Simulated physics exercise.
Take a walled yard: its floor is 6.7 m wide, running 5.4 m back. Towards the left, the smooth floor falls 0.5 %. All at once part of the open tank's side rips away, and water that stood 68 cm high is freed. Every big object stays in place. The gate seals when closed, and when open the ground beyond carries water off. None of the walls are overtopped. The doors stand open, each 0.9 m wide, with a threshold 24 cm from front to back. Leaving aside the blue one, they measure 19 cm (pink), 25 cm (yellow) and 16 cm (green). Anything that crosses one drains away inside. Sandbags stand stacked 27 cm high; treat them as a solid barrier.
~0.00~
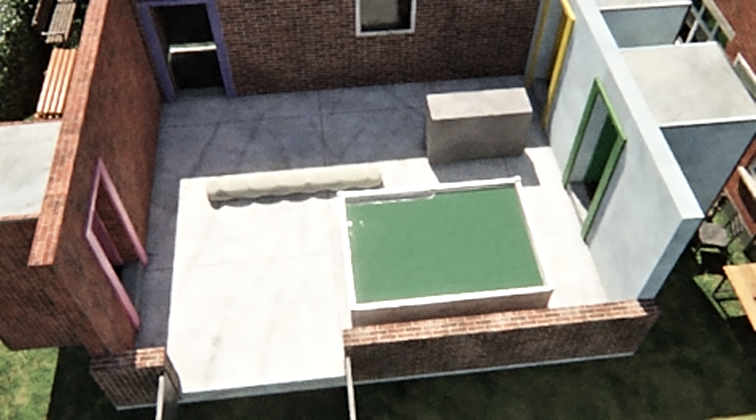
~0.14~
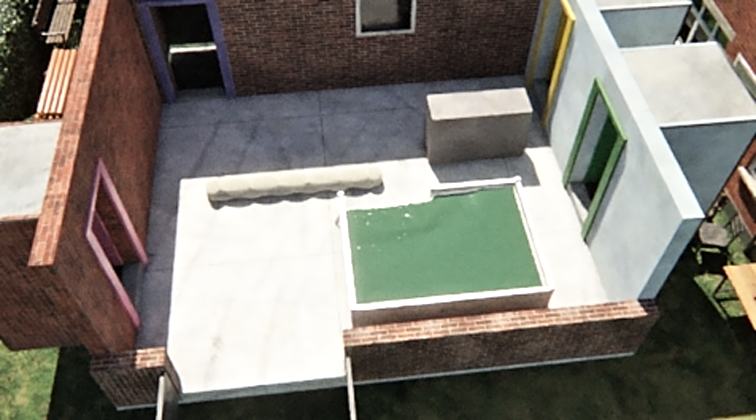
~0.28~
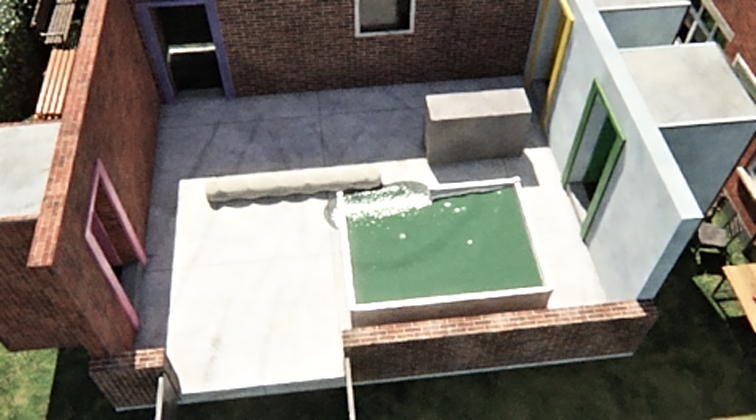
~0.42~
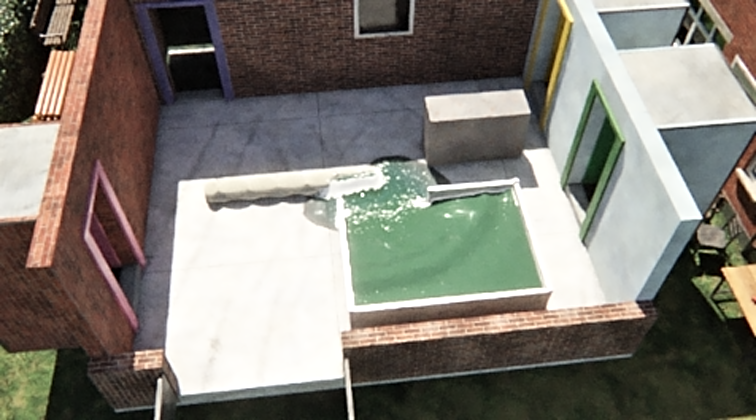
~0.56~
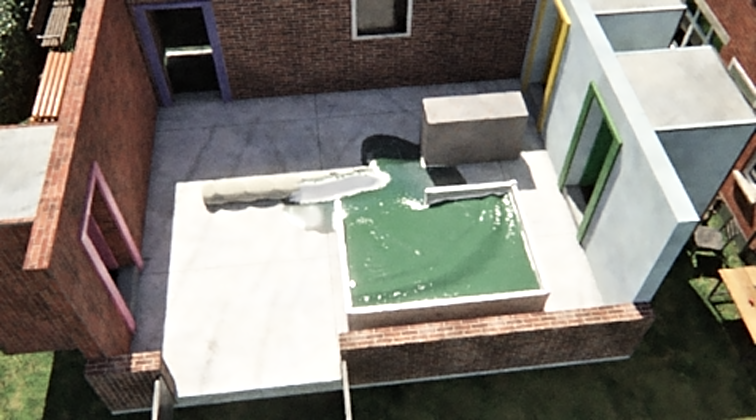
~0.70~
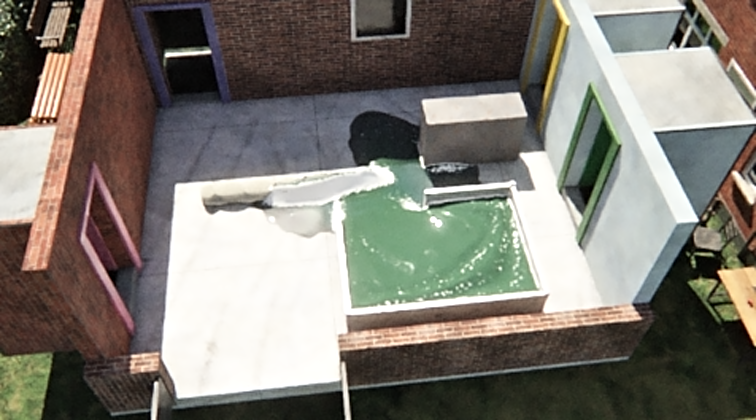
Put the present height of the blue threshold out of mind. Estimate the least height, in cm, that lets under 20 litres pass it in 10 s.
I would say 11.5 cm.
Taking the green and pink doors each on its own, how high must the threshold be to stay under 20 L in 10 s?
You'd want about 8.0 centimetres at green and about 13.5 centimetres at pink.
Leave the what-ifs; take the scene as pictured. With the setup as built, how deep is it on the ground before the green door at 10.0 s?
Roughly 9.5 cm deep.
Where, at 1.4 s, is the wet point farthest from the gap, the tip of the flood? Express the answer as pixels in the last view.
Near pixel (146, 216).
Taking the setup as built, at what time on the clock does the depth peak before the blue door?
At roughly 7.0 s.
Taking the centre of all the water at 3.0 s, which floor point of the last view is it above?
Roughly (374, 221).
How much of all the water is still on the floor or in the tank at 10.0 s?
Something near 84 out of a hundred parts.
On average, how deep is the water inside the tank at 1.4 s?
I'd put it near 46 cm.
After 1.4 s water covers 35 % of the floor, deepest (51 cm) near (360, 197); it has not reached the blue door.
After 3.0 s water covers 65 % of the floor, deepest (34 cm) near (360, 197); 8 cm at the blue door, 0 litres in over its 6 cm threshold.
After 10.0 s water covers 95 % of the floor, deepest (12 cm) near (549, 340); 10 cm at the blue door, 104 litres in over its 6 cm threshold.
At the blue door as built, the water arrived by 2.5 s and peaked near 12 cm at 7.2 s.
Run again over the same 10 s with other heights there, 27 litres in over 10.5 cm, 7 litres over 14.5 cm. The limit of 20 litres is kept from about 11.5 cm up.
